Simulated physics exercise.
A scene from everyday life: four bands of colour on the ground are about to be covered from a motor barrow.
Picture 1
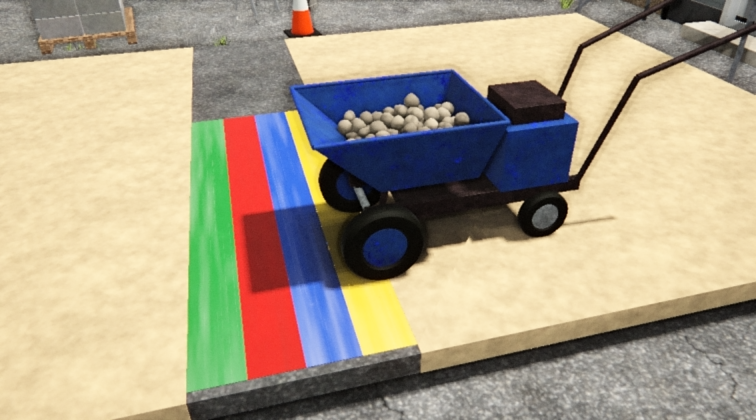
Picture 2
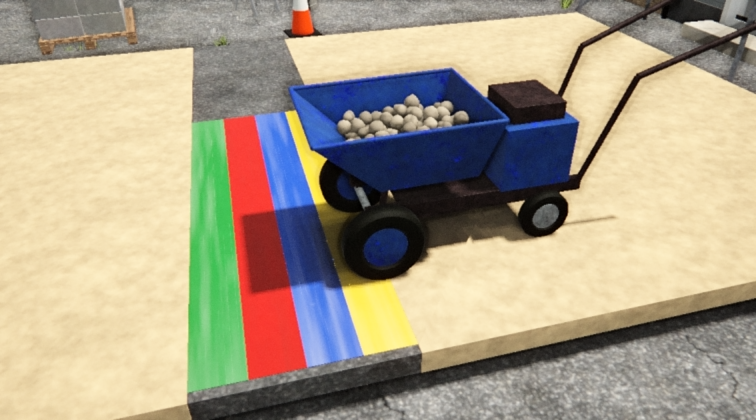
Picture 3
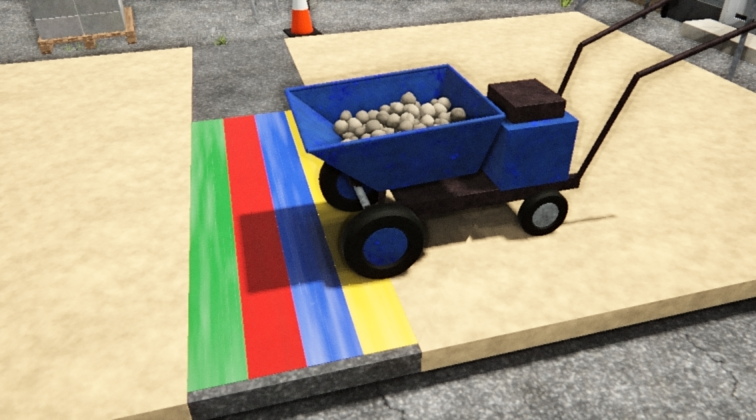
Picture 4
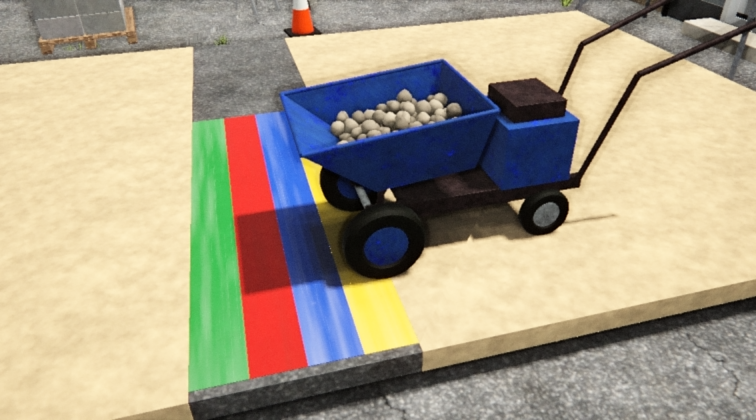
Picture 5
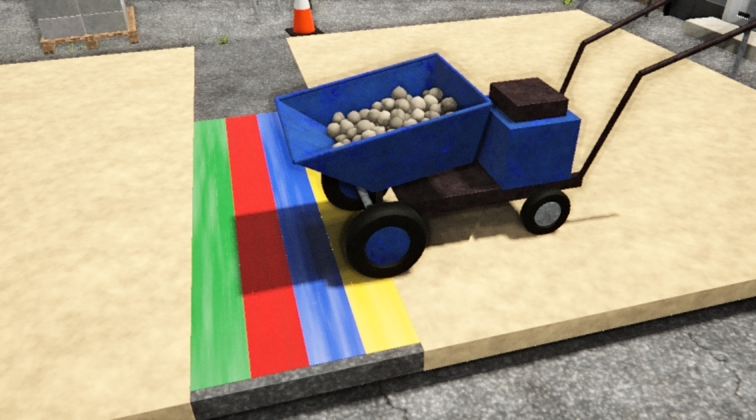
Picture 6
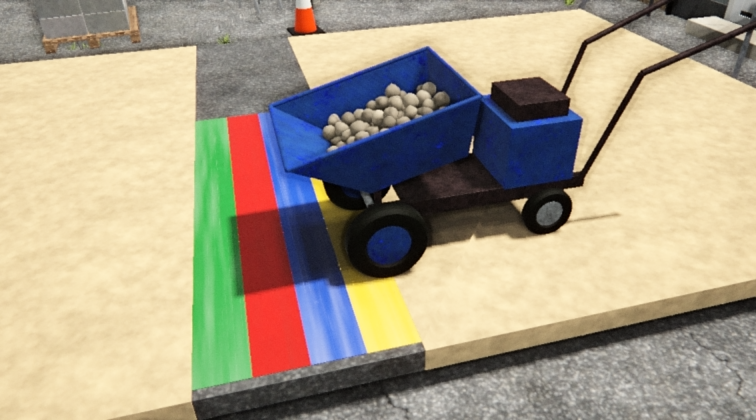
A blue motor barrow loaded with rounded, pale river pebbles stands on a sandy-coloured slab, seen from above and to one side, with grey paving behind. Its front wheels rest by four painted bands running green, red, blue and yellow from left to right, while an orange cone stands at the back. The skip starts level, then slowly tilts down towards the left, its rear rising, as the wheels stay put.
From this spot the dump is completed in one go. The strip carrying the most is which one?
That would be the green strip.
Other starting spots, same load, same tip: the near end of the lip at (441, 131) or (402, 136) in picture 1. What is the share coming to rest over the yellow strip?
In order: About 10 % and 0 %.
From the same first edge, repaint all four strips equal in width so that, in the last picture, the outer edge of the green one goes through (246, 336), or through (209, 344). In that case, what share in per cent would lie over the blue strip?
The first one comes out at 0 percent, while the second comes out at 0 percent.
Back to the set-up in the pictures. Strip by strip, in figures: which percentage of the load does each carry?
Yellow: About 0; blue: About 0; red: About 0; green: About 40.
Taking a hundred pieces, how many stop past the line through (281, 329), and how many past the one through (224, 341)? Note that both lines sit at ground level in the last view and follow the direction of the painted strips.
In order: 70 per cent, then 50 per cent.
Soon after the last picture, skip tipped steeply; all in the skip.
A little later, skip tipped right over; about half in the skip; a small part over the red strip; about a third over the green strip; a stray few off the paint.
Later still, skip tipped right over; about a third in the skip; a stray few over the red strip; about a third over the green strip; about a quarter off the paint.
At rest, skip tipped right over; about a third in the skip; none over the yellow strip; none over the blue strip; a stray few over the red strip; about a third over the green strip; about a quarter off the paint.
